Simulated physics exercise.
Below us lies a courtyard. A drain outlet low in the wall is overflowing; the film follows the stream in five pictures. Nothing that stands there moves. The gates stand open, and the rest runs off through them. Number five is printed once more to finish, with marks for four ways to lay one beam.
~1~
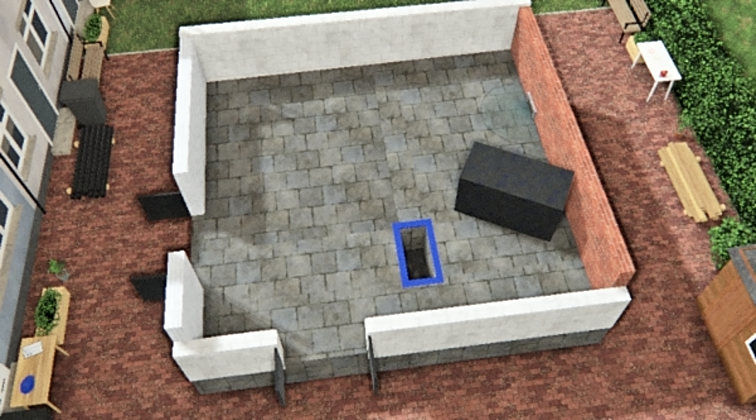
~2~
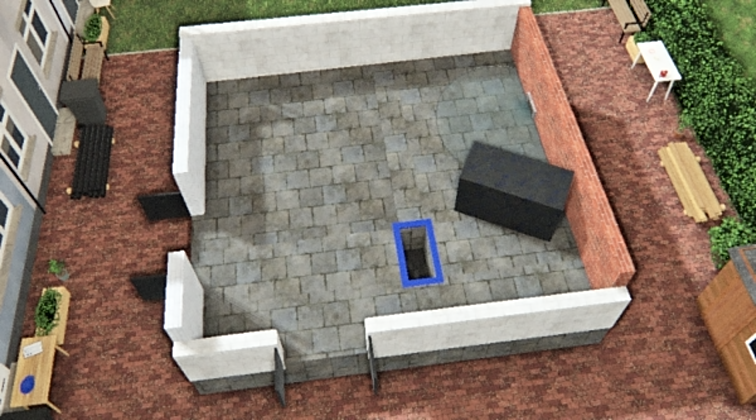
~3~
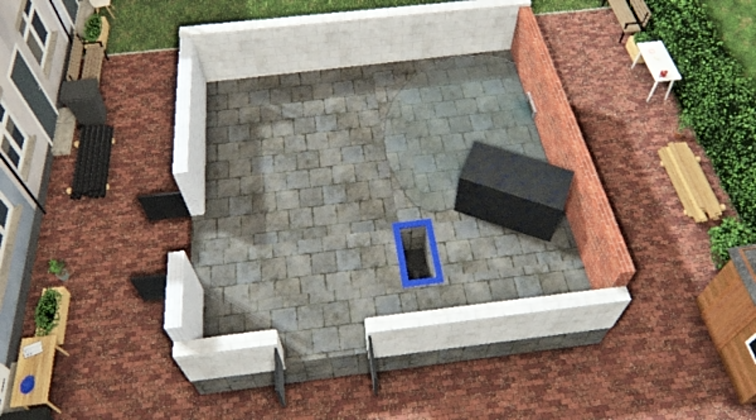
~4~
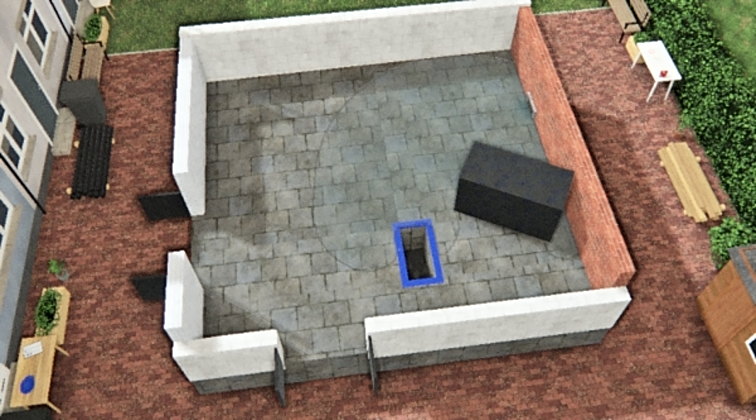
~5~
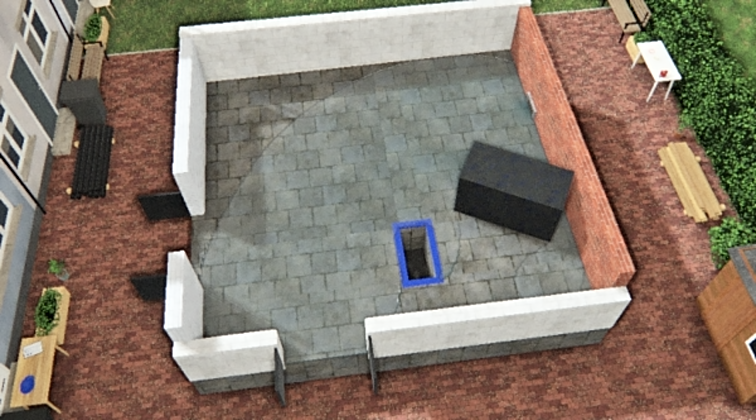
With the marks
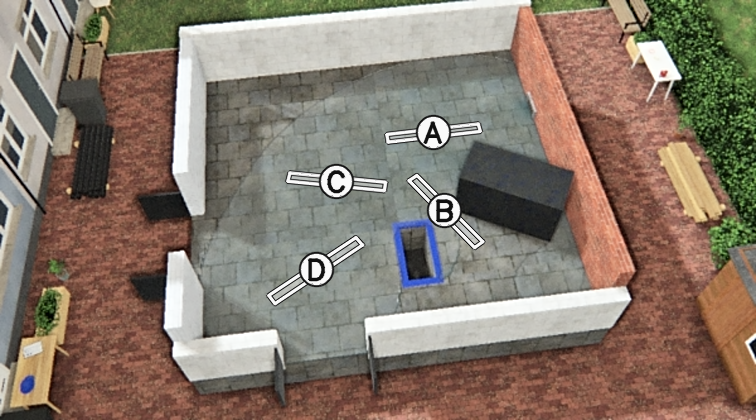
In a walled courtyard with open gates, a thin sheet of water spread from the right-hand brick wall across the grey paving, reaching the blue-edged drain and continuing toward the left side.
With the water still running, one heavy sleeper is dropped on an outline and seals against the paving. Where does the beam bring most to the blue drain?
C works best here.
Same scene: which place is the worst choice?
Place B.
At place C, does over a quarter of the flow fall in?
No.
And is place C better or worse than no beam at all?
Place C is better.
In white, A from (387, 138) to (479, 127); B from (412, 178) to (478, 244); C from (288, 177) to (384, 186); D from (271, 299) to (359, 241).
If A is chosen, about 9 % of the stream goes into the blue drain, about 91 % out by the gates.
If B is chosen, next to none of the stream goes into the blue drain, about 100 % out by the gates.
If C is chosen, about 18 % of the stream goes into the blue drain, about 82 % out by the gates.
If D is chosen, about 12 % of the stream goes into the blue drain, about 88 % out by the gates.
